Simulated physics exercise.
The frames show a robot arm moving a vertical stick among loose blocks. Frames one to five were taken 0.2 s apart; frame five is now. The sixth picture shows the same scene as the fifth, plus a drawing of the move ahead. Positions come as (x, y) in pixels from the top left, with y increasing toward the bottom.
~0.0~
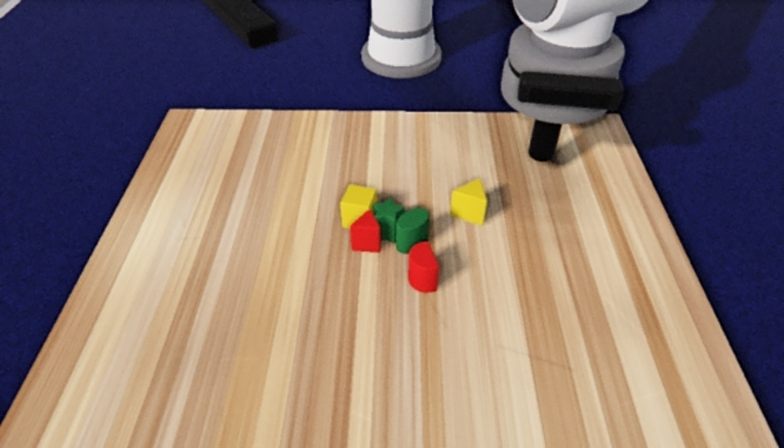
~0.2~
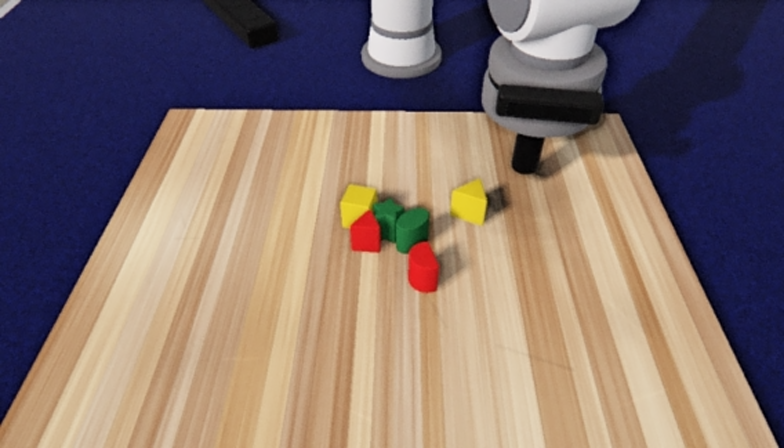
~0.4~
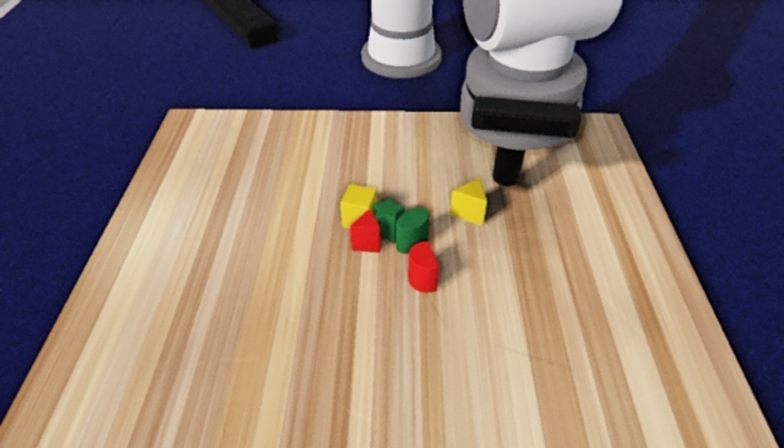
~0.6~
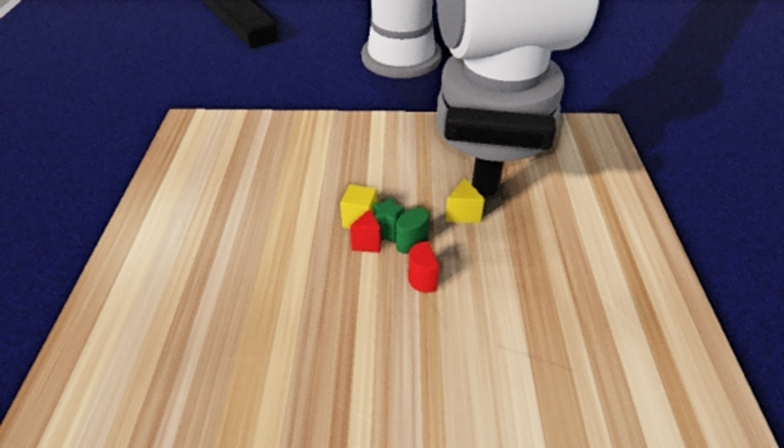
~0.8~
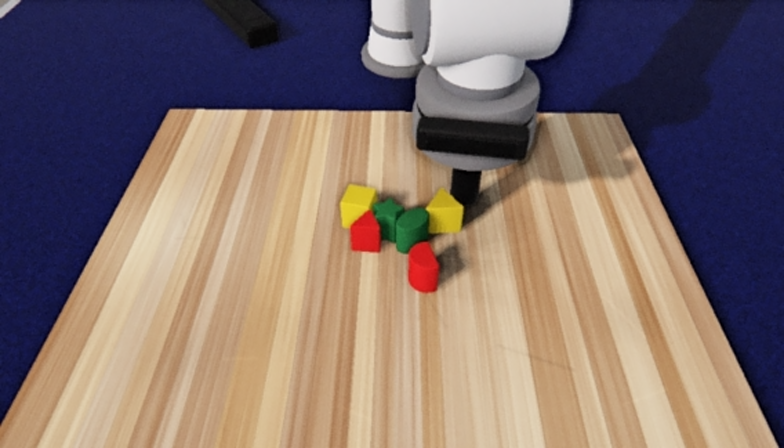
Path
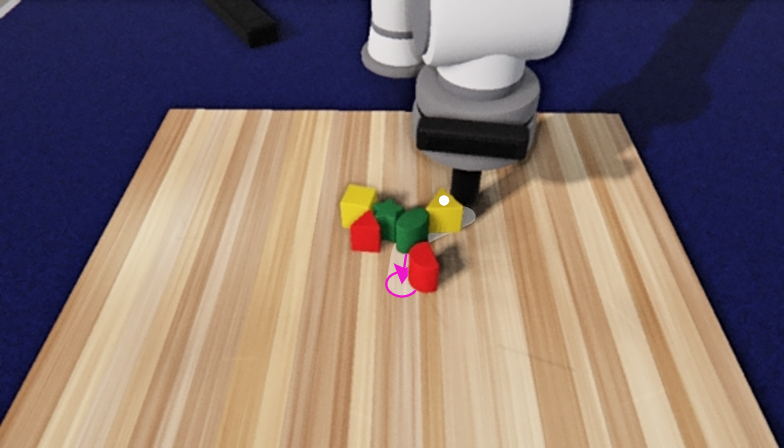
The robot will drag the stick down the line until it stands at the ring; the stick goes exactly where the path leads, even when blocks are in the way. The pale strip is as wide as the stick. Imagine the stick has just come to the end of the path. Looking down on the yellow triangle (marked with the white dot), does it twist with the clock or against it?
Direction: Clockwise.
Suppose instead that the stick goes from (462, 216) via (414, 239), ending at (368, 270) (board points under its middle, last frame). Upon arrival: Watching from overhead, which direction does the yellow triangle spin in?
Looking down on the board, it turns clockwise.
Path on the board, from (462, 216) via (429, 230) and (407, 252), ending at (402, 284); the dot is on the yellow triangle.
On the path given first. One third of the way, stick (430, 212); red triangle (356, 221), turned 15° anticlockwise; green star block (377, 211), turned 50° clockwise; green elliptical block (393, 237), turned 45° anticlockwise; yellow triangle (408, 214).
Two thirds of the way, stick (407, 234); red triangle (339, 222), turned 15° anticlockwise; green star block (365, 215), turned 100° clockwise; green elliptical block (380, 251), turned 105° anticlockwise; yellow triangle (380, 230), turned 25° clockwise.
At the end, stick (402, 266); red triangle (338, 222), turned 15° anticlockwise; green star block (365, 215), turned 100° clockwise; green elliptical block (372, 261), turned 70° anticlockwise; red half-round block (432, 275), turned 40° anticlockwise; yellow triangle (378, 232), turned 40° clockwise.
